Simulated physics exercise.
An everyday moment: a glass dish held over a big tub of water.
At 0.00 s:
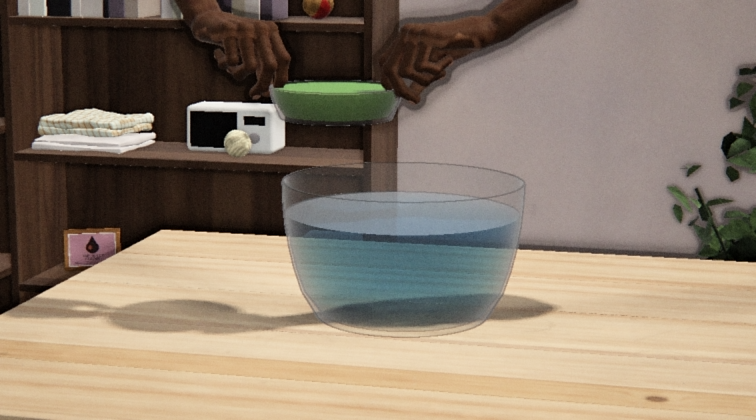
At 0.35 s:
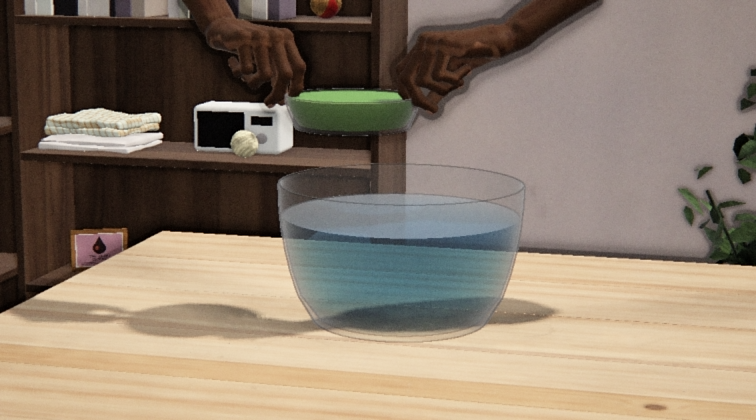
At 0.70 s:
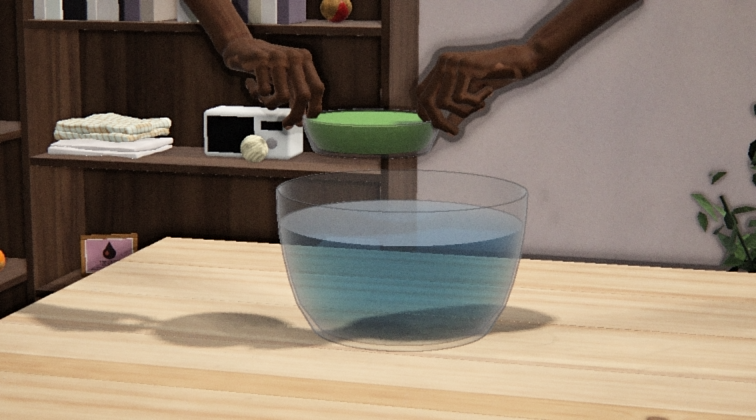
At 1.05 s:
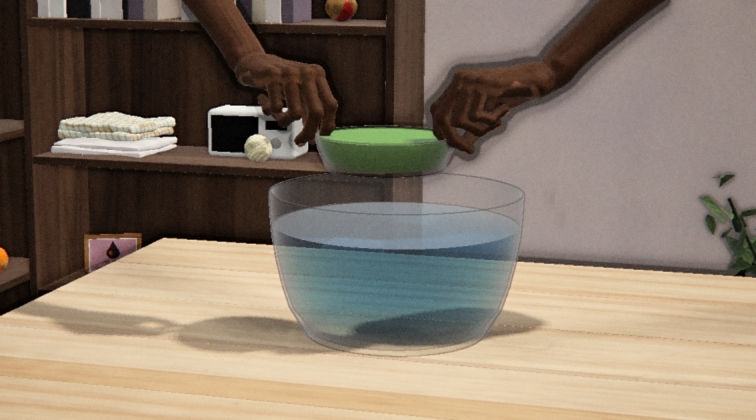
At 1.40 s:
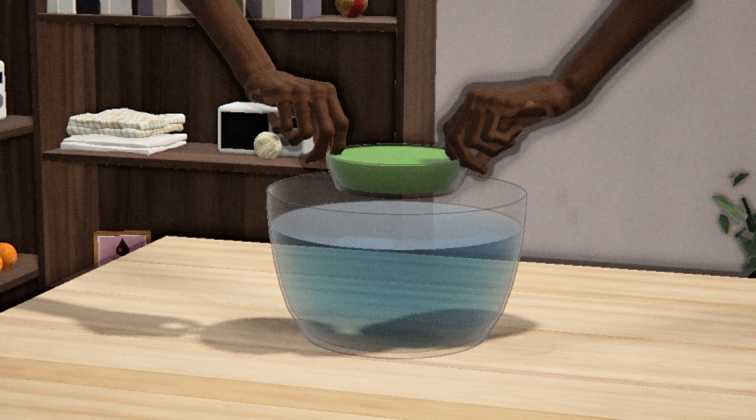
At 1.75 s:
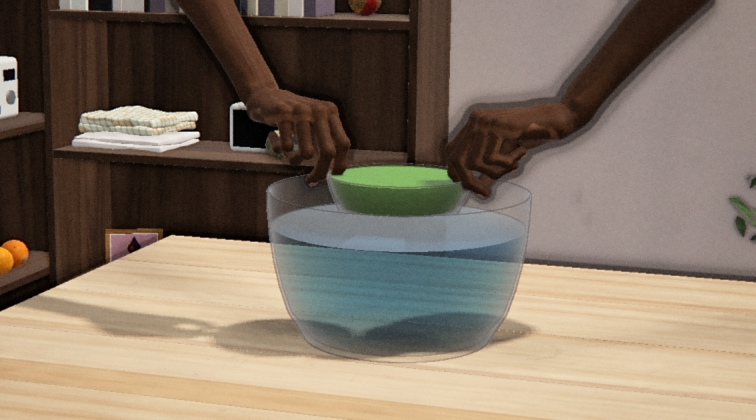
Above a wooden table with shelves behind it, two hands held a green dish over a big clear tub of water and slowly lowered it, drifting slightly right, until it was just above the water.
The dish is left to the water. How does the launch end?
Once free, it goes under.
After 2.2 s, the dish dips into the water.
After 2.8 s, water pours in over its rim.
After 5.0 s, the dish lies on the bottom.
